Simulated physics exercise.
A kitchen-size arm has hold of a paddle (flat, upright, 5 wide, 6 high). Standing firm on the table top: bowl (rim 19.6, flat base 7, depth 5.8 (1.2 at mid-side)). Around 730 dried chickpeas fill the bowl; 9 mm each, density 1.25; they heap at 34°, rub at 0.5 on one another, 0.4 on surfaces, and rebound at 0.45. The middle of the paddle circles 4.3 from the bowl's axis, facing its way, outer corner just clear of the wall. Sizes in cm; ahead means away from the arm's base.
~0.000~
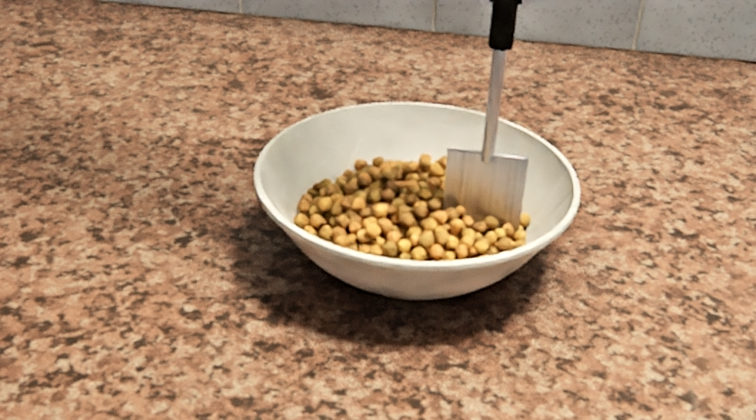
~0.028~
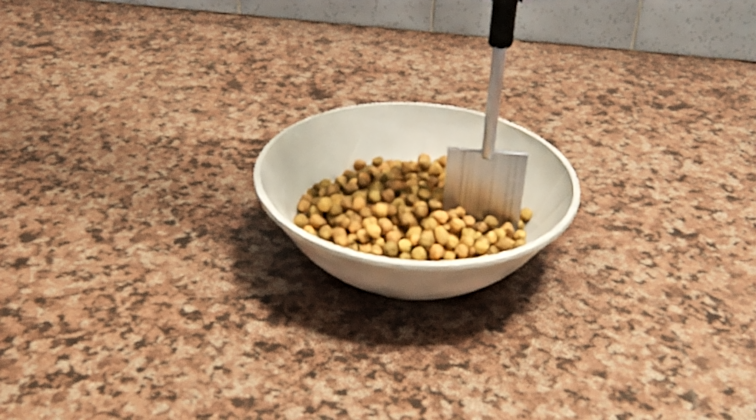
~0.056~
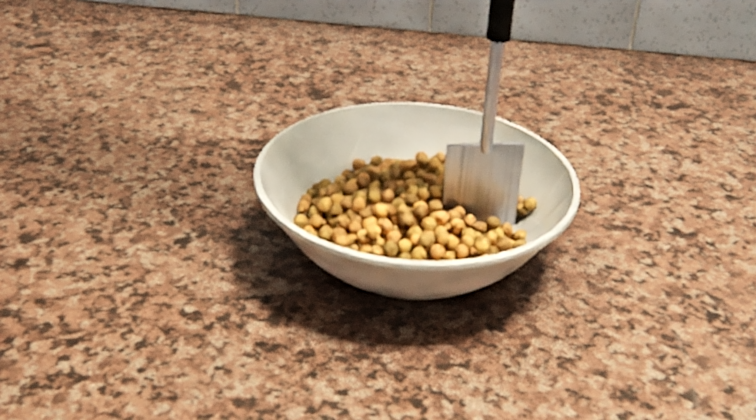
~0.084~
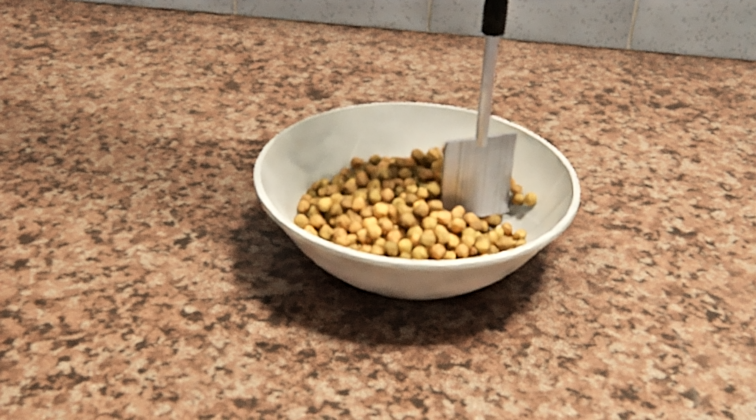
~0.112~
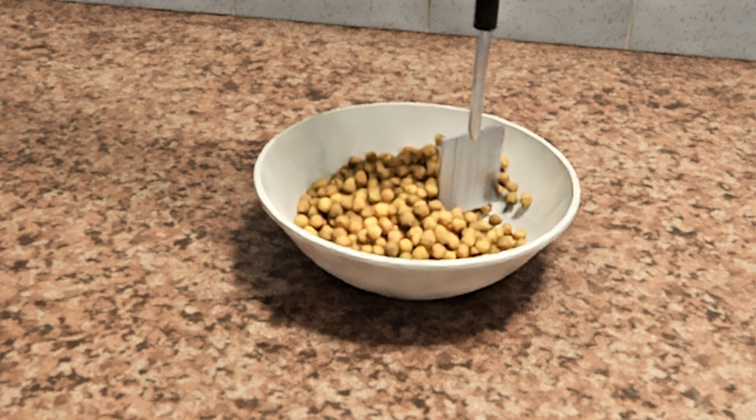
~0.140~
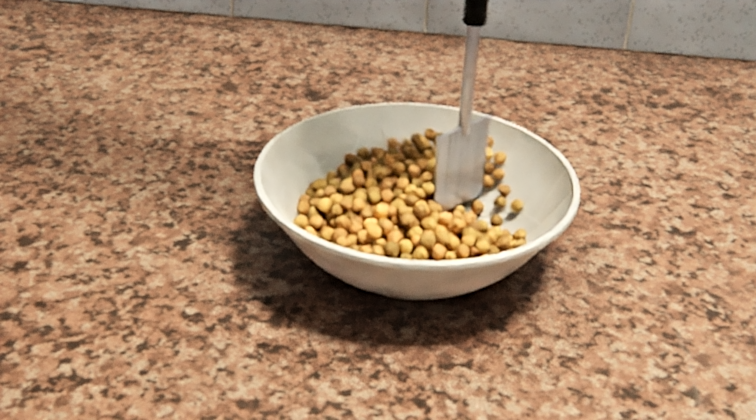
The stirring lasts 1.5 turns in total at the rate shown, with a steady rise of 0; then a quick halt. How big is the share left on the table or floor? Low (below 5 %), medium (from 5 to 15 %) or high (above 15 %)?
Answer: Medium; from 5 to 15 % of the dried chickpeas finish on the table or floor.
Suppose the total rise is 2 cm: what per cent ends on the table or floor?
Some 5 per cent.
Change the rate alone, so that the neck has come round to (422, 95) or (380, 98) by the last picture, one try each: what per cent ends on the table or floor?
About 35 and 55 per cent.
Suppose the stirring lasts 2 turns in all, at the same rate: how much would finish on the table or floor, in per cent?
In that case some 15 per cent.
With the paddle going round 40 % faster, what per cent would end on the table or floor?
It would be near 20 per cent.
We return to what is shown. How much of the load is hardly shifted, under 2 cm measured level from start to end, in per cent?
About 5 per cent.
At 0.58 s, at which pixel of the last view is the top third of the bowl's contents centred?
At about (407, 238).
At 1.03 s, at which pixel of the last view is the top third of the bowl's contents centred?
At about (412, 145).
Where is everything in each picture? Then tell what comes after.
The first picture shows paddle neck at (491, 131), 0° round; upper third of the load around (411, 210), from x 300 to 525, top at y 160; 727 in the bowl.
The second picture shows paddle neck at (491, 129), 4° round; upper third of the load around (411, 207), from x 300 to 525, top at y 160.
The third picture shows paddle neck at (489, 122), 16° round; upper third of the load around (412, 201), from x 300 to 530, top at y 160.
The fourth picture shows paddle neck at (484, 116), 28° round; upper third of the load around (418, 197), from x 300 to 530, top at y 150.
The fifth picture shows paddle neck at (476, 110), 40° round; upper third of the load around (416, 191), from x 300 to 525, top at y 140.
The sixth picture shows paddle neck at (466, 105), 52° round; upper third of the load around (413, 183), from x 300 to 520, top at y 135; 727 in the bowl.
After 0.58 s, 244° round, highest piece 8 above the table; 711 in the bowl, 11 on the table or floor, 5 in flight or on the tool.
After 1.03 s, 75° round, highest piece 8 above the table; 676 in the bowl, 47 on the table or floor, 4 in flight or on the tool.
After 1.45 s, 180° round, highest piece 6 above the table; 654 in the bowl, 72 on the table or floor, 1 in flight or on the tool.
After 2.15 s, 180° round, highest piece 6 above the table; 654 in the bowl, 73 on the table or floor.
At rest, 654 in the bowl, 73 on the table or floor. That is 10 % on the table or floor.
